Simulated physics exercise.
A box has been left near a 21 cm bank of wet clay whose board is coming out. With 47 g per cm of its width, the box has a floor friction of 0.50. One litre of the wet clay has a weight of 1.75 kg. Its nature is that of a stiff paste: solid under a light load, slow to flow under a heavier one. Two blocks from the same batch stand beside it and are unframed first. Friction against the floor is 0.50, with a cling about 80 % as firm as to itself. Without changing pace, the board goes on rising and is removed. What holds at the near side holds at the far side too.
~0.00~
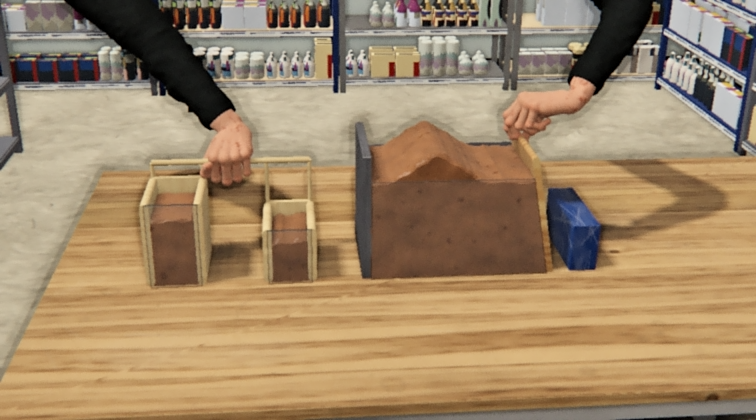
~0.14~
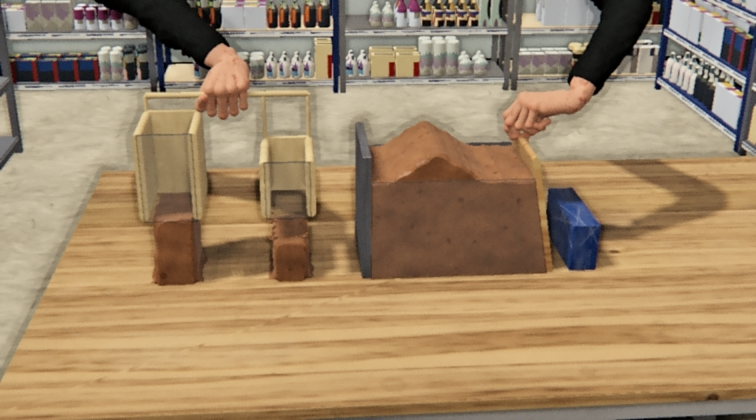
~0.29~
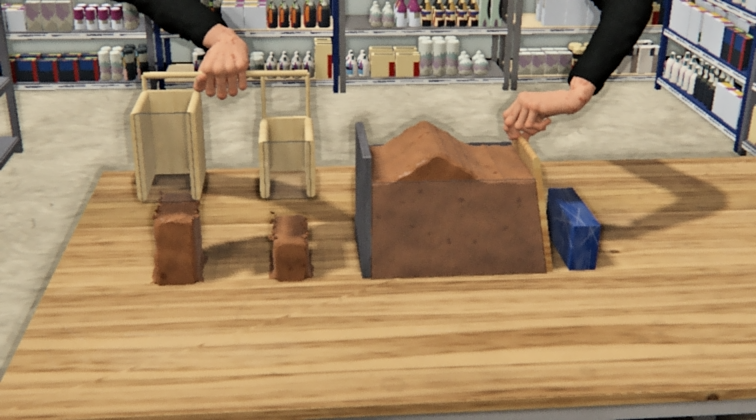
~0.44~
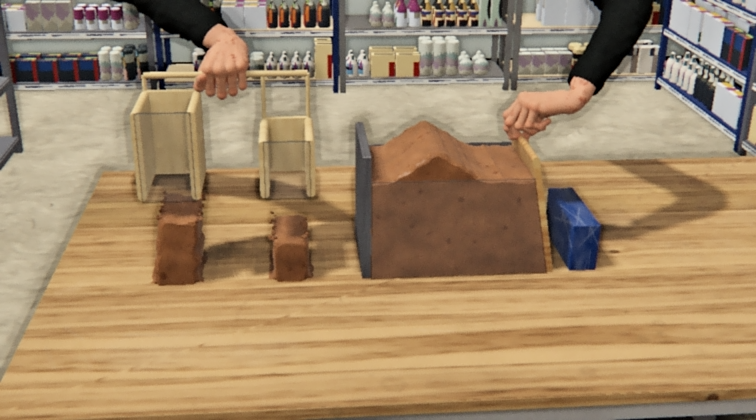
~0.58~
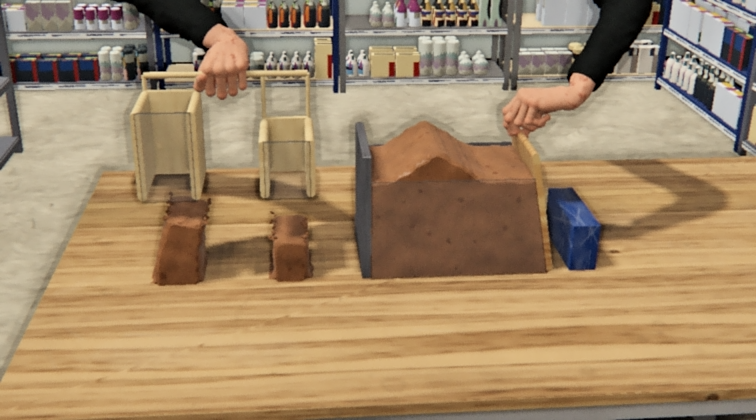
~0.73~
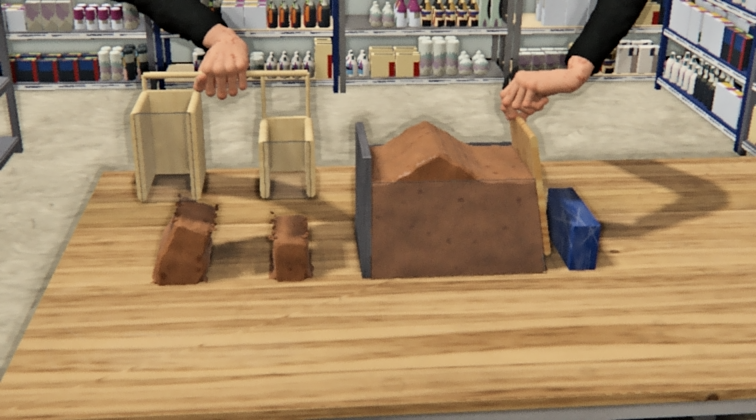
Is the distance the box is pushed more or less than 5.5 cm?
Note: Distance does not reach 5.5 cm.
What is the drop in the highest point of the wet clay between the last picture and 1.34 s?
I'd put it at close to 0.0 cm.
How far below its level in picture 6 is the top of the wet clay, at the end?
I'd put it at close to 3.0 cm.
After 1.01 s, the box has not moved.
After 1.34 s, the box has not moved.
After 1.67 s, the box has not moved.
After 2.01 s, the box has not moved.
After 2.48 s, the box has not moved.
